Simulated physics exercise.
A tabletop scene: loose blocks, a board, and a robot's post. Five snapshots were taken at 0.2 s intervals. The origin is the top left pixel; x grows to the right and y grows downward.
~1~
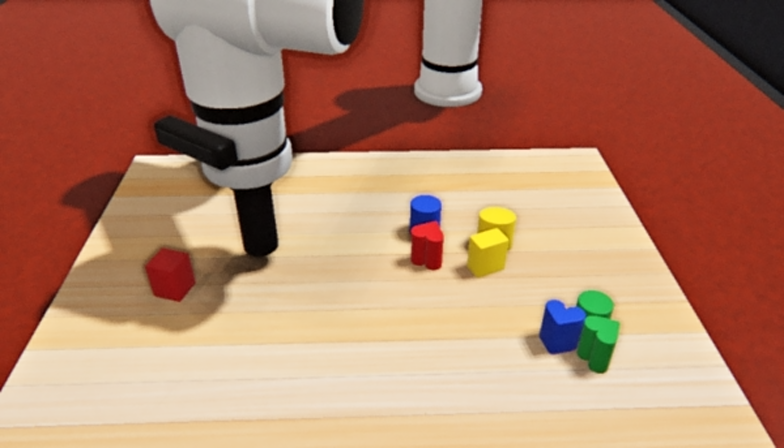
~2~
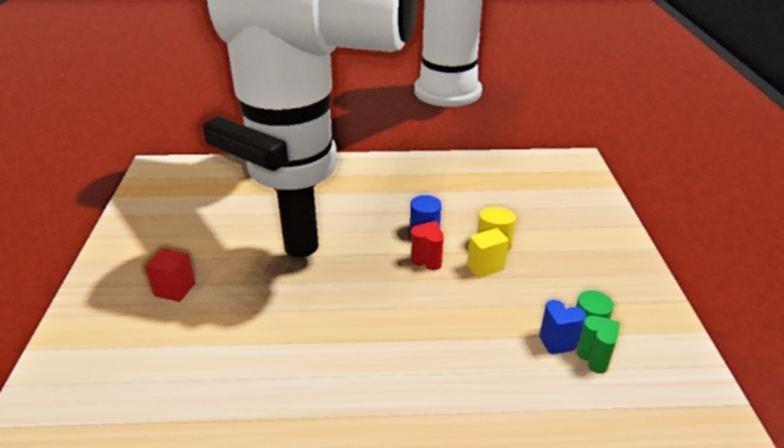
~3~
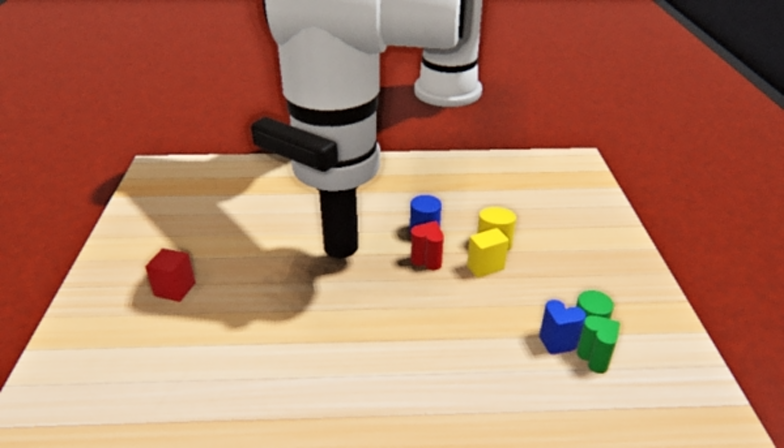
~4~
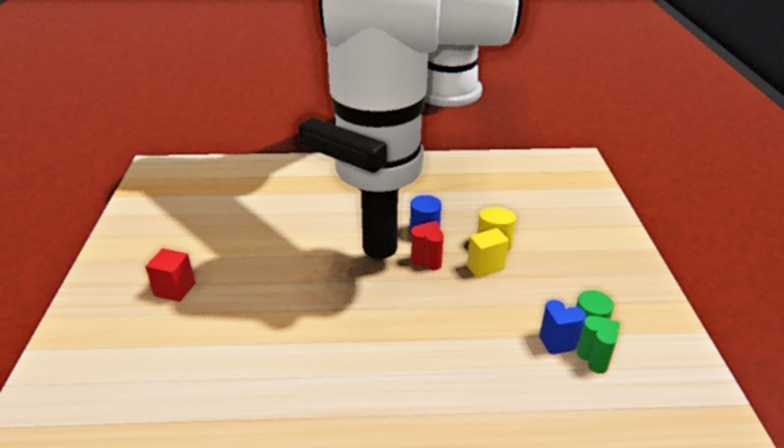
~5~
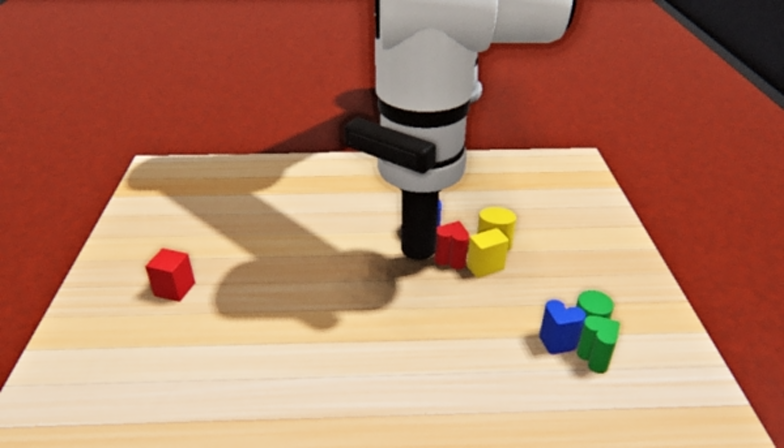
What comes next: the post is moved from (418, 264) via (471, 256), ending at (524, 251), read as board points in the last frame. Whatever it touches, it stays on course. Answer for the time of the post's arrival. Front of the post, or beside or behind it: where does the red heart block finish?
Held in front.
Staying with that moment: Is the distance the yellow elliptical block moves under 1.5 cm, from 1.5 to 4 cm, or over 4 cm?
Distance: More than 4 cm.
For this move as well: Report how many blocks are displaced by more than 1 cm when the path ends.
The number is three or more.
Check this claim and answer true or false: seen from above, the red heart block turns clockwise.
It is true.
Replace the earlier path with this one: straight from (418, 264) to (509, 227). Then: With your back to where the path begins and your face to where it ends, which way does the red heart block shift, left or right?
The red heart block goes right.
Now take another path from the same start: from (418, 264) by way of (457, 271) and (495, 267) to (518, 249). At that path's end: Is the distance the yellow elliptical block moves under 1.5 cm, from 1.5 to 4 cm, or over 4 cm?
From 1.5 to 4 cm.
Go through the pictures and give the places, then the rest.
The first picture shows tip of the post at (261, 246), middles of tops, blue circular block at (426, 203), red heart block at (429, 231), yellow rectangle at (489, 238), yellow elliptical block at (498, 215).
The second picture shows post at (302, 247), nothing pushed.
The third picture shows post at (341, 248), nothing pushed.
The fourth picture shows post at (380, 248), nothing pushed.
The fifth picture shows post at (418, 249), blue circular block hidden, red heart block at (454, 230), yellow rectangle at (489, 238), yellow elliptical block at (498, 215).
What follows on the original path. One third of the way, post at (455, 244); red heart block at (485, 226), turned 60° clockwise; yellow rectangle at (500, 240), turned 10° anticlockwise; yellow elliptical block at (501, 214).
Two thirds of the way, post at (491, 240); red heart block at (521, 223), turned 60° clockwise; yellow rectangle at (508, 242), turned 15° clockwise; yellow elliptical block at (525, 205), turned 50° anticlockwise.
At the end, post at (526, 237); blue circular block unmoved; red heart block at (557, 221), turned 65° clockwise; yellow rectangle at (508, 242), turned 15° clockwise; yellow elliptical block at (535, 201), turned 90° anticlockwise.
